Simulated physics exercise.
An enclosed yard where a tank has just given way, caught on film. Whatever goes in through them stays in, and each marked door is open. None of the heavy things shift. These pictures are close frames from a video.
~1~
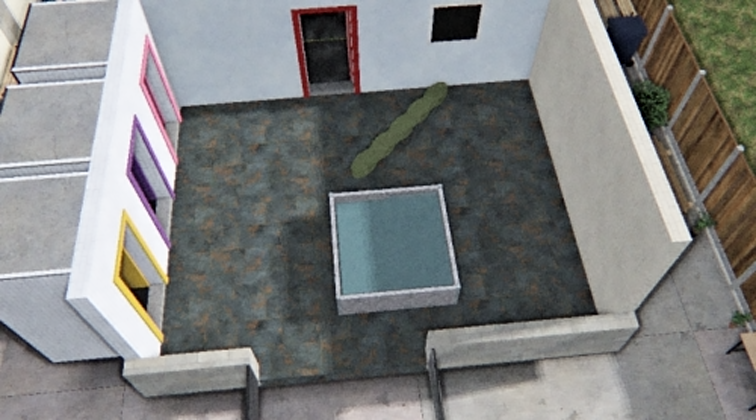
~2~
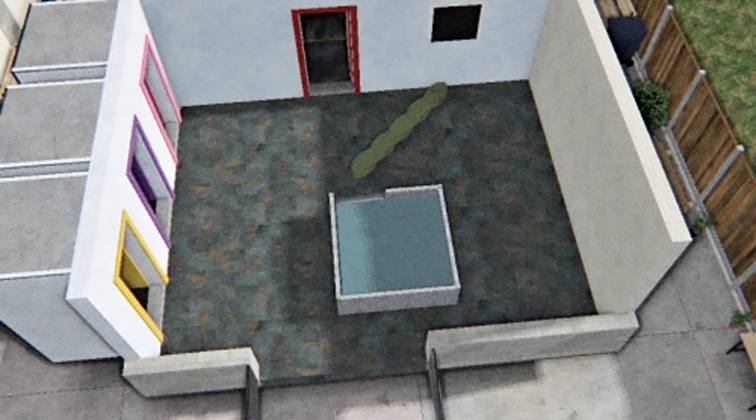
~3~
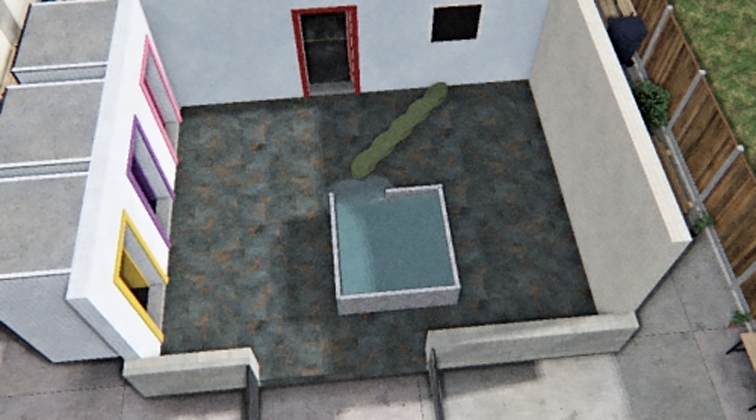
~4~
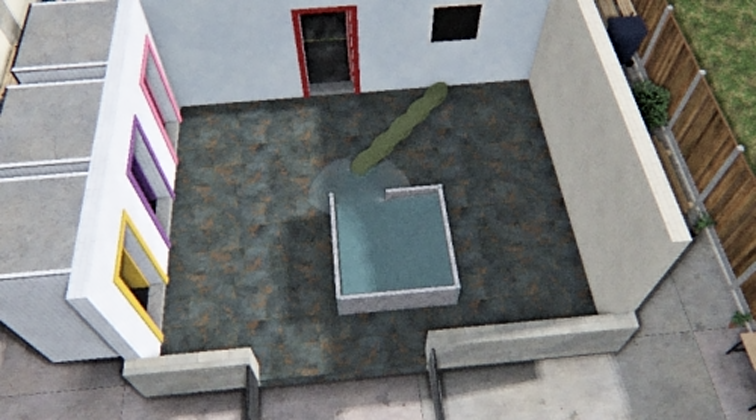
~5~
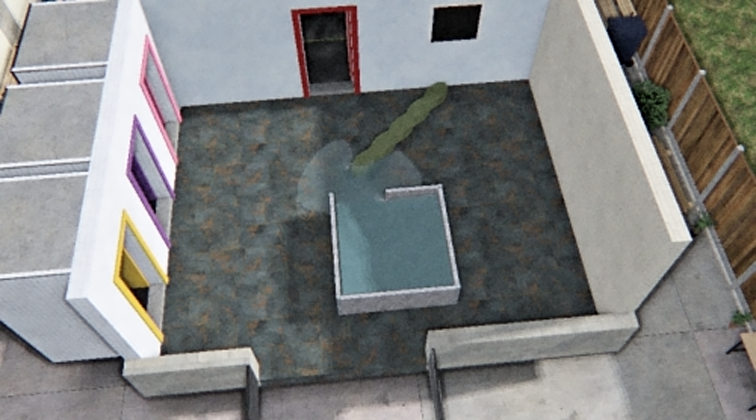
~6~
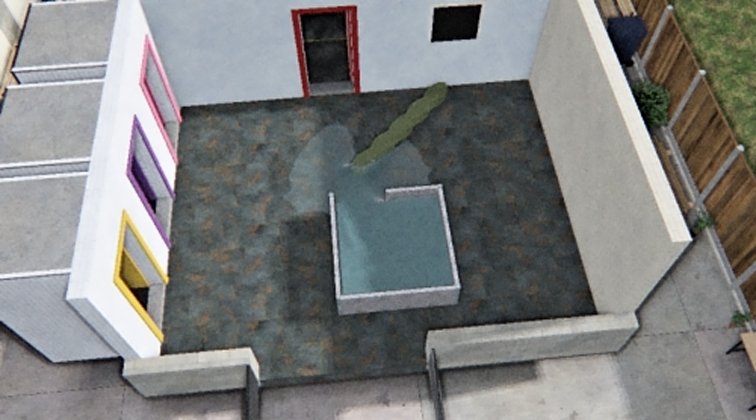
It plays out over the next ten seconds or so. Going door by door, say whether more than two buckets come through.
One by one: The red door will not top two buckets. The purple door will not top two buckets. The yellow door will not top two buckets. The pink door will top two buckets.
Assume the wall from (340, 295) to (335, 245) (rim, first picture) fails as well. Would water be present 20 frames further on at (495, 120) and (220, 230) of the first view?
In turn: Dry, wet.
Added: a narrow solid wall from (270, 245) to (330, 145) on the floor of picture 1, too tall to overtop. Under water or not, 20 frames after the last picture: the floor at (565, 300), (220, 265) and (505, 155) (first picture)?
In order: Untouched, untouched, soaked.
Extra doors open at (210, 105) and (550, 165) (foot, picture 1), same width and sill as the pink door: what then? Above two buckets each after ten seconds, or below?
Door one beats the threshold, door two misses the threshold.
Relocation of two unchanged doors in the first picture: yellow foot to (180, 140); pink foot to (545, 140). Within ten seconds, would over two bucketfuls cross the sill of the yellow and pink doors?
Yellow door exceeds the limit, pink door stays within the limit.
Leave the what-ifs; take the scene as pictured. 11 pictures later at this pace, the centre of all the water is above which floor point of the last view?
I would point to (368, 205).
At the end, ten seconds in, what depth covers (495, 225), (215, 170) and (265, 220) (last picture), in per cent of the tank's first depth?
Going in order, roughly 4, 12 and 2 %.
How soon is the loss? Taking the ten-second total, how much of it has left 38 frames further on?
Something close to 60 percent by that point.
A moment on, water covers 20 % of the floor; the red door wet at the sill, nothing in, the purple door not reached, the yellow door not reached, the pink door not reached.
Next, water covers 40 % of the floor; the red door wet at the sill, nothing in, the purple door not reached, the yellow door not reached, the pink door wet at the sill, nothing in.
Then, water covers 45 % of the floor; the red door under two buckets in, the purple door wet at the sill, nothing in, the yellow door not reached, the pink door over two buckets in.
Later, water covers 70 % of the floor; the red door under two buckets in, the purple door wet at the sill, nothing in, the yellow door wet at the sill, nothing in, the pink door over two buckets in.
In the end, water covers 90 % of the floor; the red door under two buckets in, the purple door wet at the sill, nothing in, the yellow door wet at the sill, nothing in, the pink door over two buckets in.
